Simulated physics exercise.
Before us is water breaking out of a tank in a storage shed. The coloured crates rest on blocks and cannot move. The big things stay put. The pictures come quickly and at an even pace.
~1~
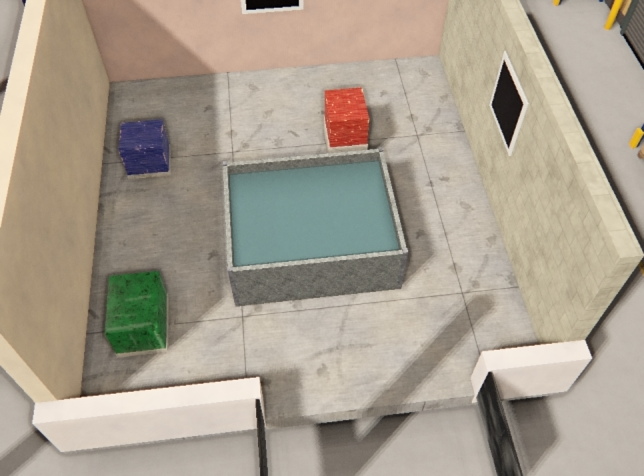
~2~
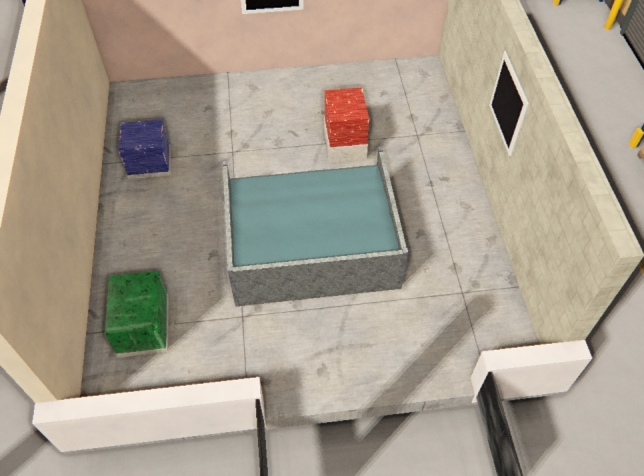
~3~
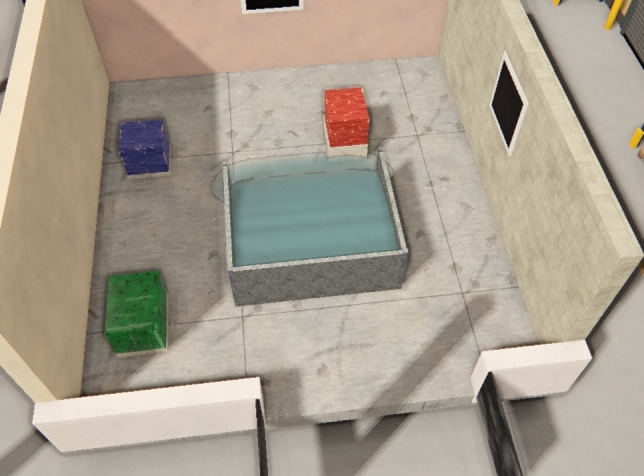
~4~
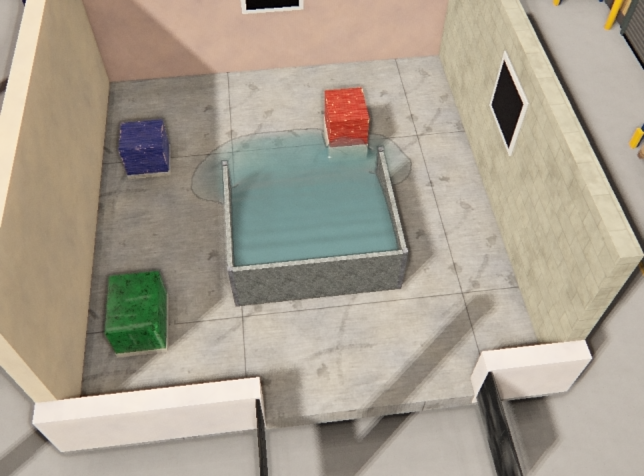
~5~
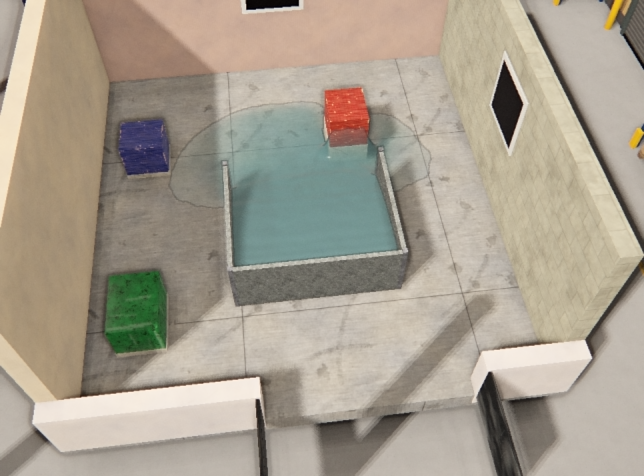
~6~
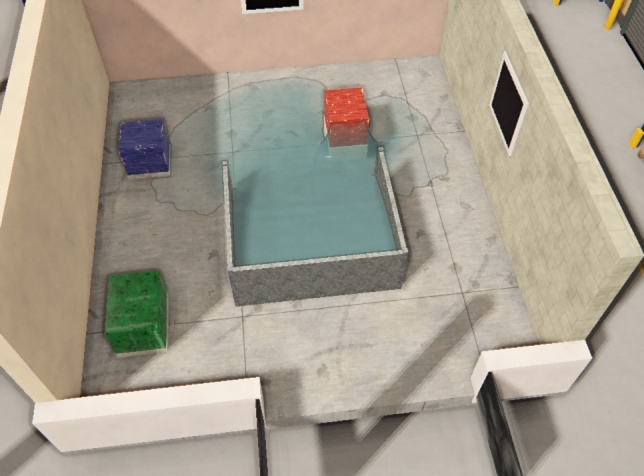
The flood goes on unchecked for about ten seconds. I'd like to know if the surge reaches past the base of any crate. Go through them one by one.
In the end the blue crate will be left wet. The red crate will be left wet. The green crate will be left wet.
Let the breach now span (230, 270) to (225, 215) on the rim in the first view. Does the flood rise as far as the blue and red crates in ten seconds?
In that case the blue crate is flooded and the red crate is never flooded.
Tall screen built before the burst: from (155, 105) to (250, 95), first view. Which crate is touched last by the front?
I'd go with the crate marked green.
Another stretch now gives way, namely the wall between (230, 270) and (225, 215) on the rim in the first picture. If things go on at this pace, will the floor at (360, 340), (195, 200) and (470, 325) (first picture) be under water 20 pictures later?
First: Reached by the flood. Second: Reached by the flood. Third: Reached by the flood.
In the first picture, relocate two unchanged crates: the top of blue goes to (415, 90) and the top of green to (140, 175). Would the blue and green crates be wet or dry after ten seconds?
Note: Blue crate flooded, green crate flooded.
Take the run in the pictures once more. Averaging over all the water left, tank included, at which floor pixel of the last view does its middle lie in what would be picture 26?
That comes out near (282, 143).
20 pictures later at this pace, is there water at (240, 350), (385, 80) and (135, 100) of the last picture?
Going through them in order, I'd call them clear, drenched and drenched.
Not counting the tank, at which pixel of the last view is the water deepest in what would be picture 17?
Somewhere around (111, 82).
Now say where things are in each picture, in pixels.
The first frame shows still water in the water tank at (311, 210).
In the second frame, the front is at a hidden place, out from the gap on the water tank's far side.
In the third frame, the front is at a hidden place, out from the gap on the water tank's far side.
In the fourth frame, water pours out on the water tank's far side and has run to (395, 149).
In the fifth frame, water pours out on the water tank's far side and has run to (391, 120).
In the sixth frame, the front is at (250, 87), out from the gap on the water tank's far side.
A moment on, water covers 45 % of the floor; the blue crate water round its plinth, the red crate water round its plinth, the green crate not reached.
Next, water covers 50 % of the floor; the blue crate water round its plinth, the red crate water round its plinth, the green crate not reached.
Then, water covers 70 % of the floor; the blue crate water round its plinth, the red crate water round its plinth, the green crate water round its plinth.
Later, water covers 95 % of the floor; the blue crate water round its plinth, the red crate water round its plinth, the green crate water round its plinth.
In the end, water covers 100 % of the floor; the blue crate was topped, the red crate was topped, the green crate was topped.
